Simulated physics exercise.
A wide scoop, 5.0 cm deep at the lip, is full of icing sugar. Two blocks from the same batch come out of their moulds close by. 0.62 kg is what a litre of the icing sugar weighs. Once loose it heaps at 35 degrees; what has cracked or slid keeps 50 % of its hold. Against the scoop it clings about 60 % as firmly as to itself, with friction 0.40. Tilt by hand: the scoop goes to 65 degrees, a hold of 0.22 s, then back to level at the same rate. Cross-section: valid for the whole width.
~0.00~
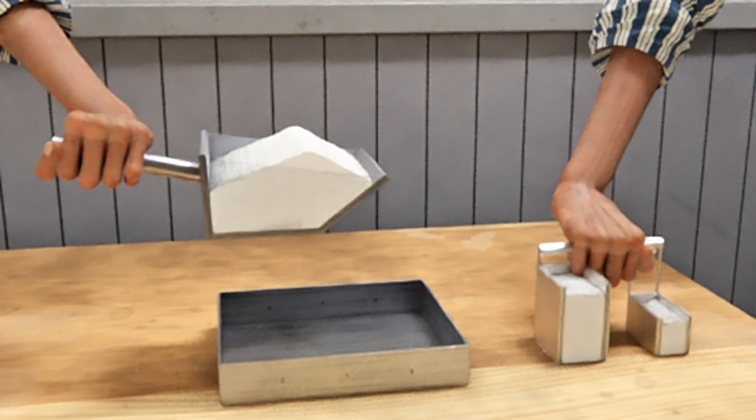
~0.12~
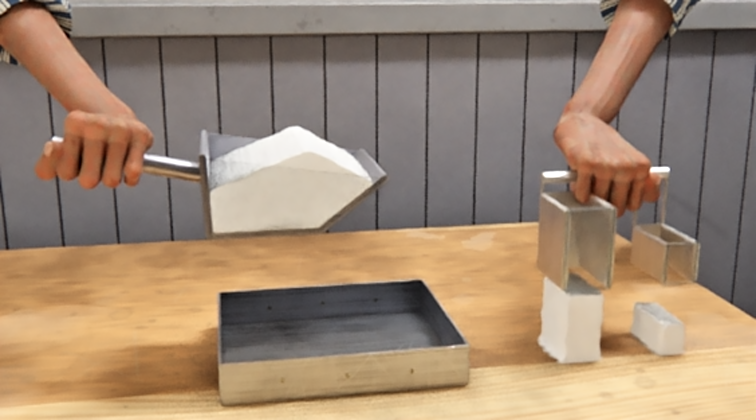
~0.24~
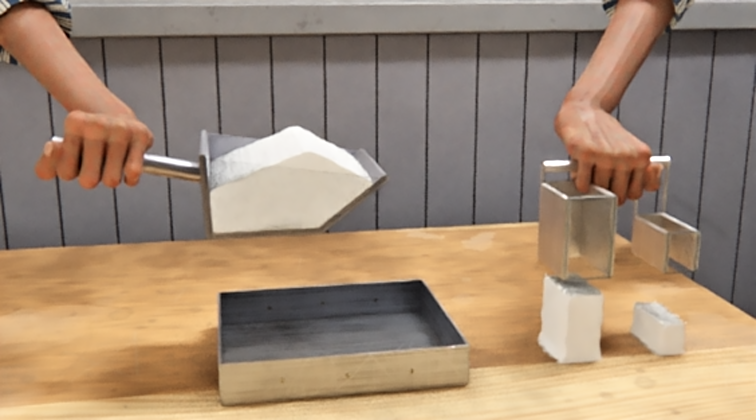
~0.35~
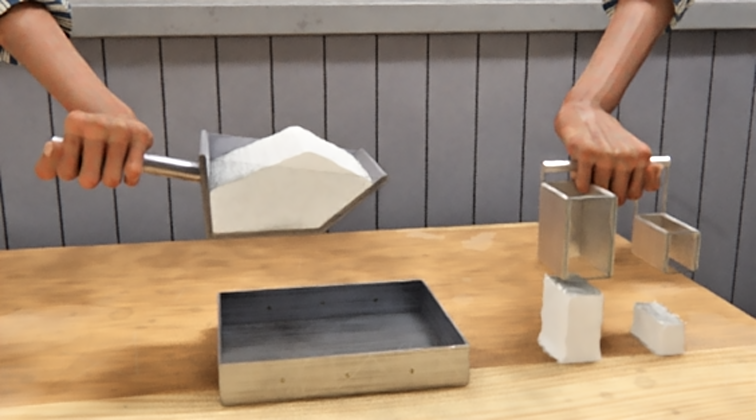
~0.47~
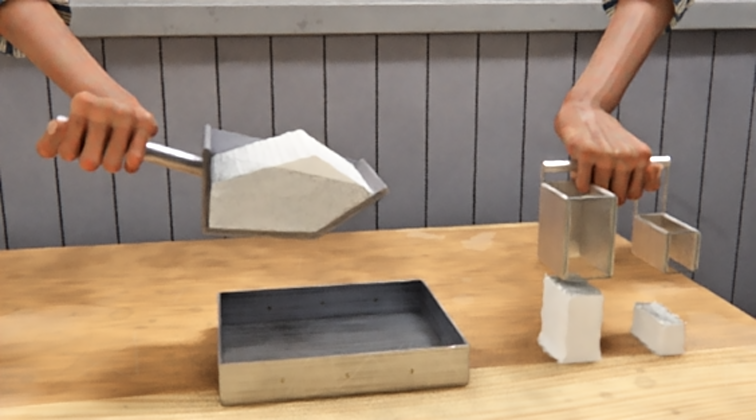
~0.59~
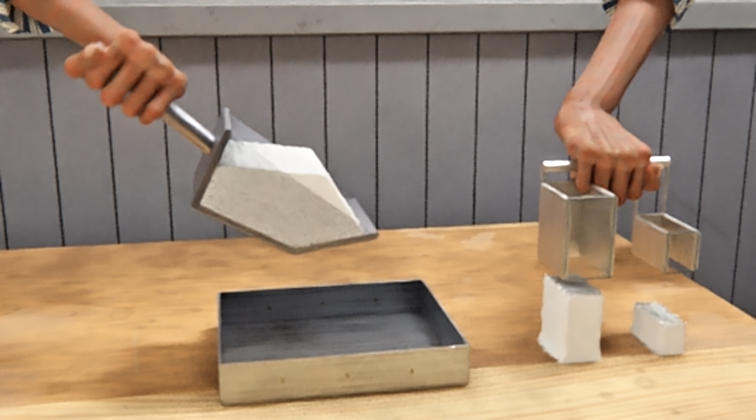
On a wooden table before grey panelling, one hand holds a wide scoop heaped with white powder above an empty metal tray, while another lifts two joined moulds off two white blocks at the right. The moulds then stay raised, and the left hand rises, tilting the scoop downward to the right.
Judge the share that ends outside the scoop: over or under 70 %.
The answer is less than 70 %.
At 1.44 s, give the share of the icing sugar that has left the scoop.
Near 50 %.
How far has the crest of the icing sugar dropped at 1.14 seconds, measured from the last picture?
4.5 cm.
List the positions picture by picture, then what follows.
The first picture shows lip at (383, 176), tilt 0 degrees; top of the icing sugar at (309, 150); blocks stand 8.0 cm, 3.8 cm (left to right).
The second picture shows lip at (383, 176), tilt 0 degrees; top of the icing sugar at (309, 150); blocks stand 8.0 cm, 3.7 cm (left to right).
The third picture shows lip at (383, 176), tilt 0 degrees; top of the icing sugar at (309, 150); blocks stand 8.0 cm, 3.7 cm (left to right).
The fourth picture shows lip at (383, 176), tilt 0 degrees; top of the icing sugar at (309, 150); blocks stand 8.0 cm, 3.7 cm (left to right).
The fifth picture shows lip at (384, 188), tilt 6 degrees; top of the icing sugar at (317, 155); blocks stand 8.0 cm, 3.7 cm (left to right).
The sixth picture shows lip at (375, 232), tilt 29 degrees; top of the icing sugar at (231, 166); blocks stand 8.0 cm, 3.7 cm (left to right).
After 0.84 s, the scoop is at 65 degrees and 0 % has left it.
After 1.14 s, the scoop is at 60 degrees and 39 % has left it.
After 1.44 s, the scoop is at 4 degrees and 52 % has left it.
After 1.74 s, the scoop is at 0 degrees and 52 % has left it.
After 1.85 s, at the end, the scoop is at 0 degrees and 52 % has left it.
